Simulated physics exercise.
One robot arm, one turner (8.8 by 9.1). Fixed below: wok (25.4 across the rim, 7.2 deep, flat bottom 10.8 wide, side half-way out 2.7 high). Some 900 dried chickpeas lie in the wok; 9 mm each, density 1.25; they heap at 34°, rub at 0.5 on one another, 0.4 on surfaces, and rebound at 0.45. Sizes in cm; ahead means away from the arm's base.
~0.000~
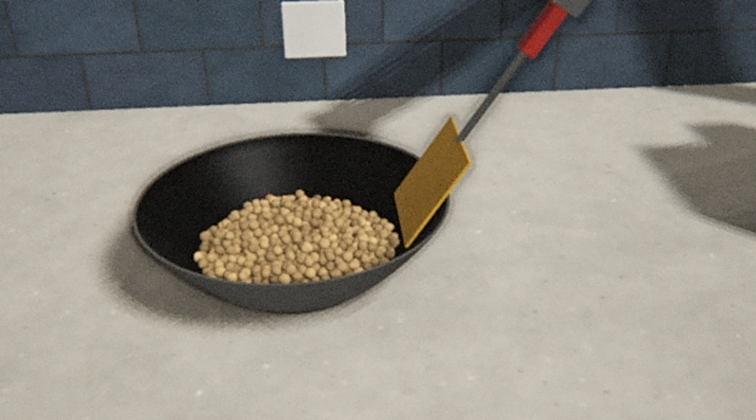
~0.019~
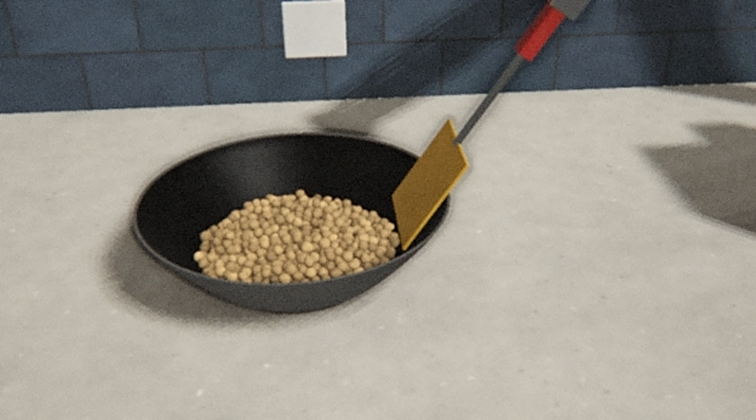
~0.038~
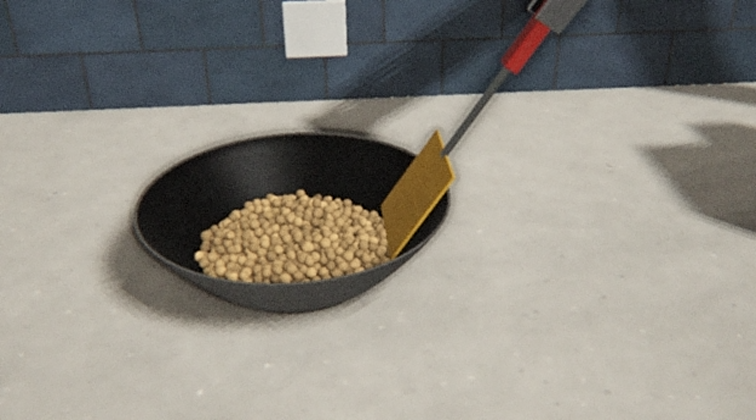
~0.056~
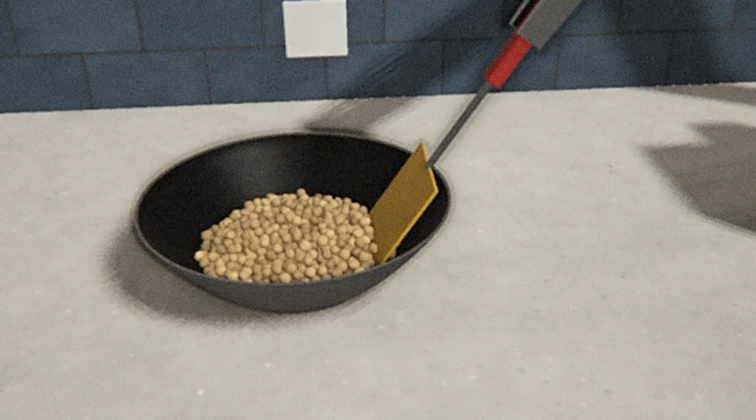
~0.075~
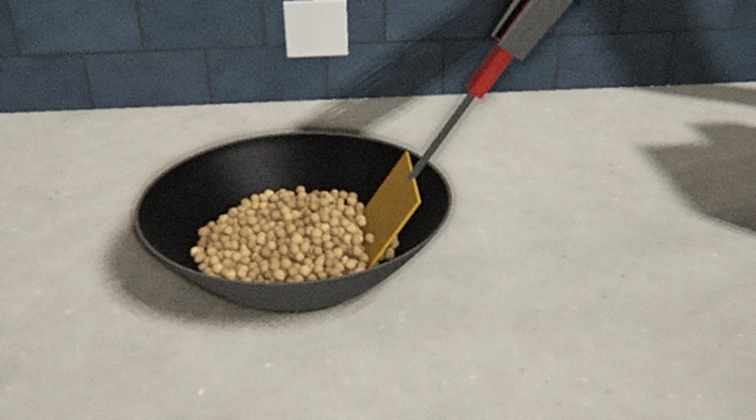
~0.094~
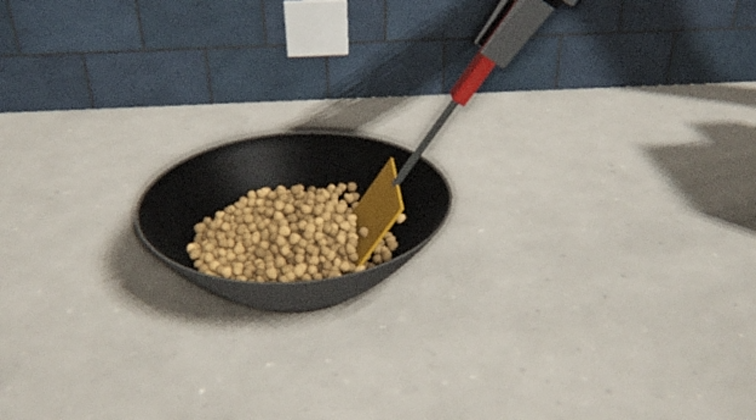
To begin with, a yellow turner held by a robot arm rests against the right side of a black wok holding a heap of chickpeas. The turner slides left and down into the wok, pressing into the heap, which shifts slightly left and rises a little as some chickpeas show behind the blade.
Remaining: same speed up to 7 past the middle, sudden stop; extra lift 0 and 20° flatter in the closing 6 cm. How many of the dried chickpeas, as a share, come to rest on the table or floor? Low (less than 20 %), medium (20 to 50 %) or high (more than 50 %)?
On the table or floor the share is low, less than 20 %.
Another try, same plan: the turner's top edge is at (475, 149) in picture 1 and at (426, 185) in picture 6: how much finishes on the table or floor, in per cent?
About 0 per cent.
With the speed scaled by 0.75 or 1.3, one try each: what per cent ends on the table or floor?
About 5 and 20 per cent.
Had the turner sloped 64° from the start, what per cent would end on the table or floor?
In that case some 10 per cent.
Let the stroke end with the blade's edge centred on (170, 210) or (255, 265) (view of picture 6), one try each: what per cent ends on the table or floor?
About 50 and 0 per cent.
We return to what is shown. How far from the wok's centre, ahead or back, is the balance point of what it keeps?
Some 4.5 cm ahead.
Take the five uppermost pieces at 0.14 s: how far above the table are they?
Roughly 6 cm.
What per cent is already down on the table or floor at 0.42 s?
Roughly 5 per cent.
After 0.14 s, sloping 56°, highest piece 7 above the table; 895 in the wok.
After 0.19 s, sloping 47°, highest piece 7 above the table; 895 in the wok.
After 0.42 s, sloping 36°, highest piece 9 above the table; 811 in the wok, 62 on the table or floor, 22 on the blade or in flight.
After 1.47 s, sloping 36°, highest piece 8 above the table; 809 in the wok, 86 on the table or floor.
At rest, 809 in the wok, 86 on the table or floor. That is 10 % on the table or floor.
